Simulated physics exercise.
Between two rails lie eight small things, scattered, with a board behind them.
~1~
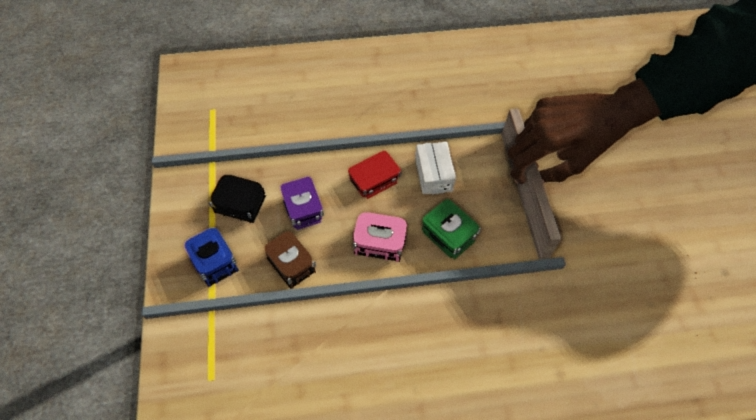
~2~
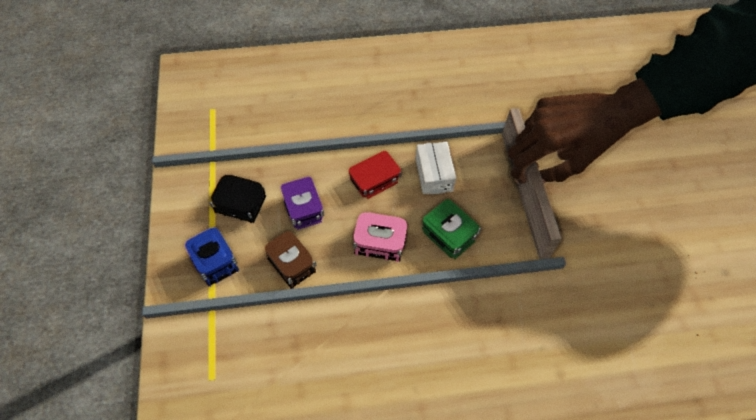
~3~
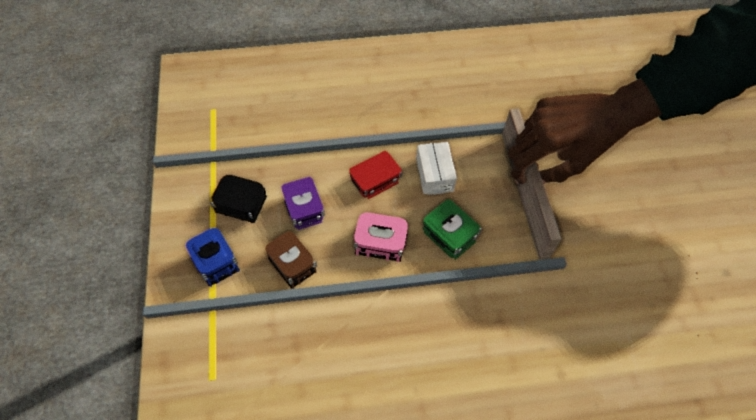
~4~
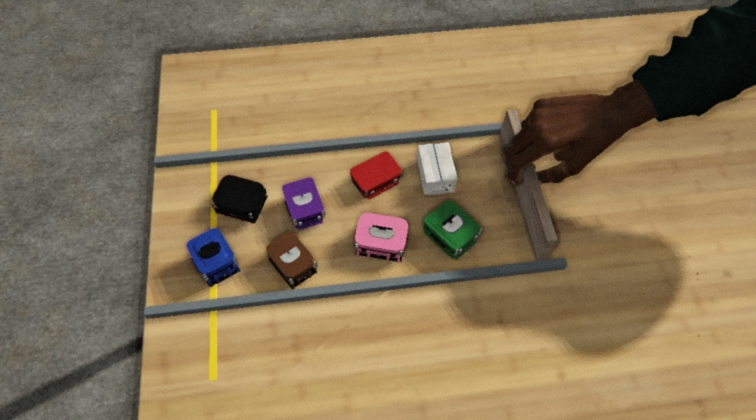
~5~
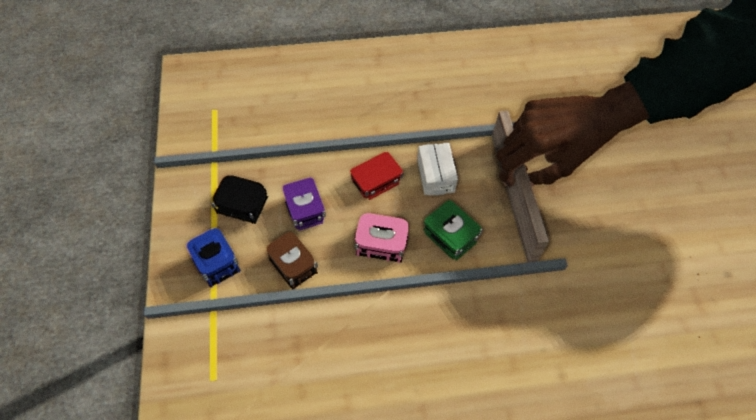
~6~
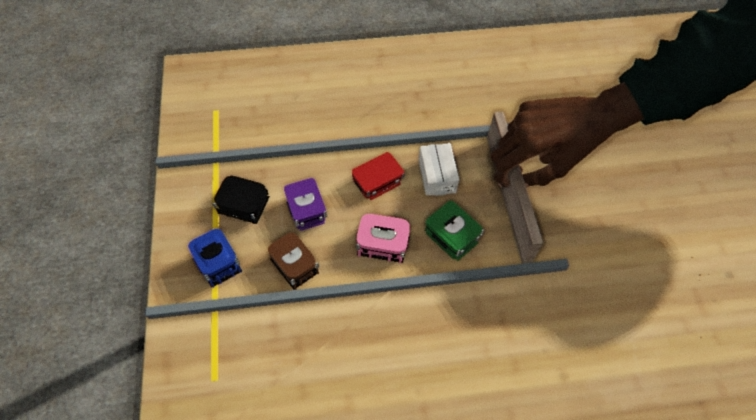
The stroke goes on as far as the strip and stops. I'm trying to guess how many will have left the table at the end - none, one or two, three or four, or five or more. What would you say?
Off the edge will go three or four.
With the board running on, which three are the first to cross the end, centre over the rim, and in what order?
Order: Blue case, then brown case, then black case.
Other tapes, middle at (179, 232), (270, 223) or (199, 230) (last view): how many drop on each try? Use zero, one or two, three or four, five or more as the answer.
Tape by tape, the falls would be: At least five, then 1 or 2, then five or over.
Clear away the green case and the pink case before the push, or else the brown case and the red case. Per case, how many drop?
That makes 0 fallen, then 2 fallen in the other try.
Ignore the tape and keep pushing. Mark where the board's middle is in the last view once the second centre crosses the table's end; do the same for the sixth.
The middle is at about (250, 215), later at about (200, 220).
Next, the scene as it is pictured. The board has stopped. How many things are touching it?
It is in contact with 2.
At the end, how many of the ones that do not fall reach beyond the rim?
Number: 3.
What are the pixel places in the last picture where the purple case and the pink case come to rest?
They finish at roughly (163, 216) and (149, 269) respectively.
Soon after, none off yet; blue case at rest near (215, 257); black case at rest near (242, 200); brown case at rest near (293, 261).
After that, none off yet; blue case displaced about its own width near (172, 258); black case displaced about its own width near (205, 208); brown case displaced well along near (207, 273).
In the end, the number that fall off is three or four; gone, brown case, black case and blue case.
